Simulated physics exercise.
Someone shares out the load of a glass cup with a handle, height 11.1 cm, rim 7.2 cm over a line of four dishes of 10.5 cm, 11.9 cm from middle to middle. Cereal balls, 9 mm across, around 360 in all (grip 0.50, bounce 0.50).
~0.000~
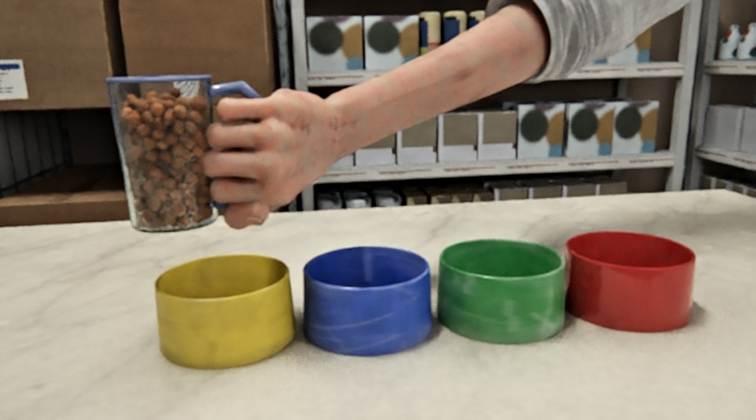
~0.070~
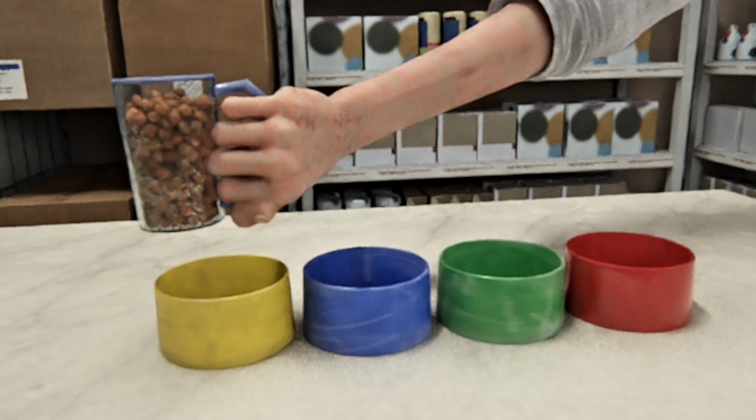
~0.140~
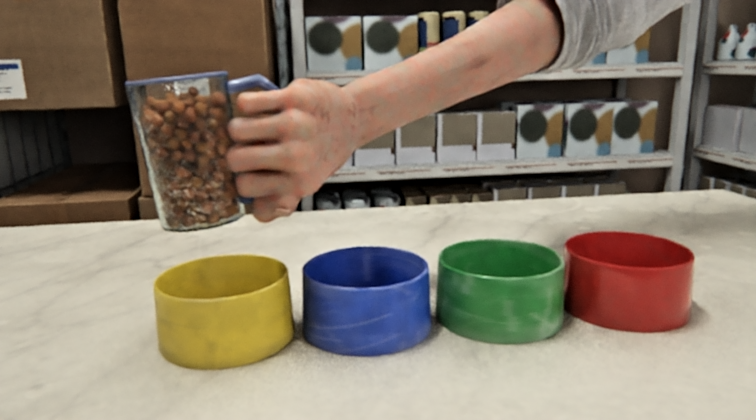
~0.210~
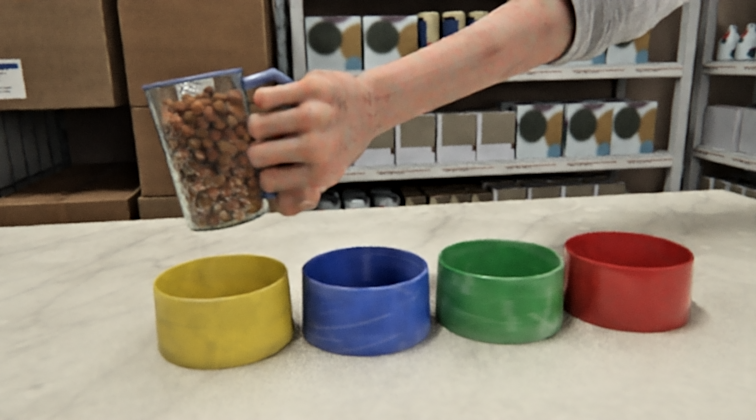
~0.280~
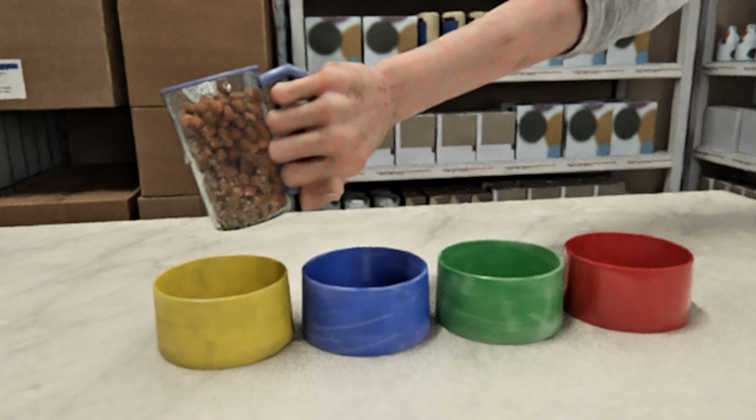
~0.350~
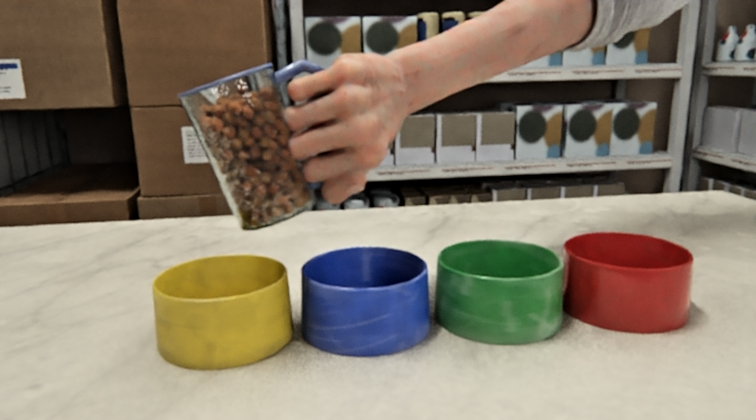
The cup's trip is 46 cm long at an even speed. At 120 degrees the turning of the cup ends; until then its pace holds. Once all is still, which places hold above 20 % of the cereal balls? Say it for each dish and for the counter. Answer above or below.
Red dish: Above; blue dish: Below; green dish: Below; yellow dish: Below; on the counter: Below.
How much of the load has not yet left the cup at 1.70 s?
Roughly 90 per cent.
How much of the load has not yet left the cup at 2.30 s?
Roughly 25 per cent.
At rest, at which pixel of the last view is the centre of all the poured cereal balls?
Around (616, 286).
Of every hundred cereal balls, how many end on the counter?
Roughly 5 per cent.
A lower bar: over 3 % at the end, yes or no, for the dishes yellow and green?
Yellow no, green yes.
After 1.16 s, tilt 66 degrees; cup holds 100 %.
After 1.70 s, tilt 99 degrees; cup holds 90 %, green 5 %.
After 2.30 s, tilt 120 degrees; cup holds 25 %, red 60 %, green 10 %.
By 3.0 s all is still; red 85 %, blue 0 %, green 10 %, yellow 0 %, counter 5 %.
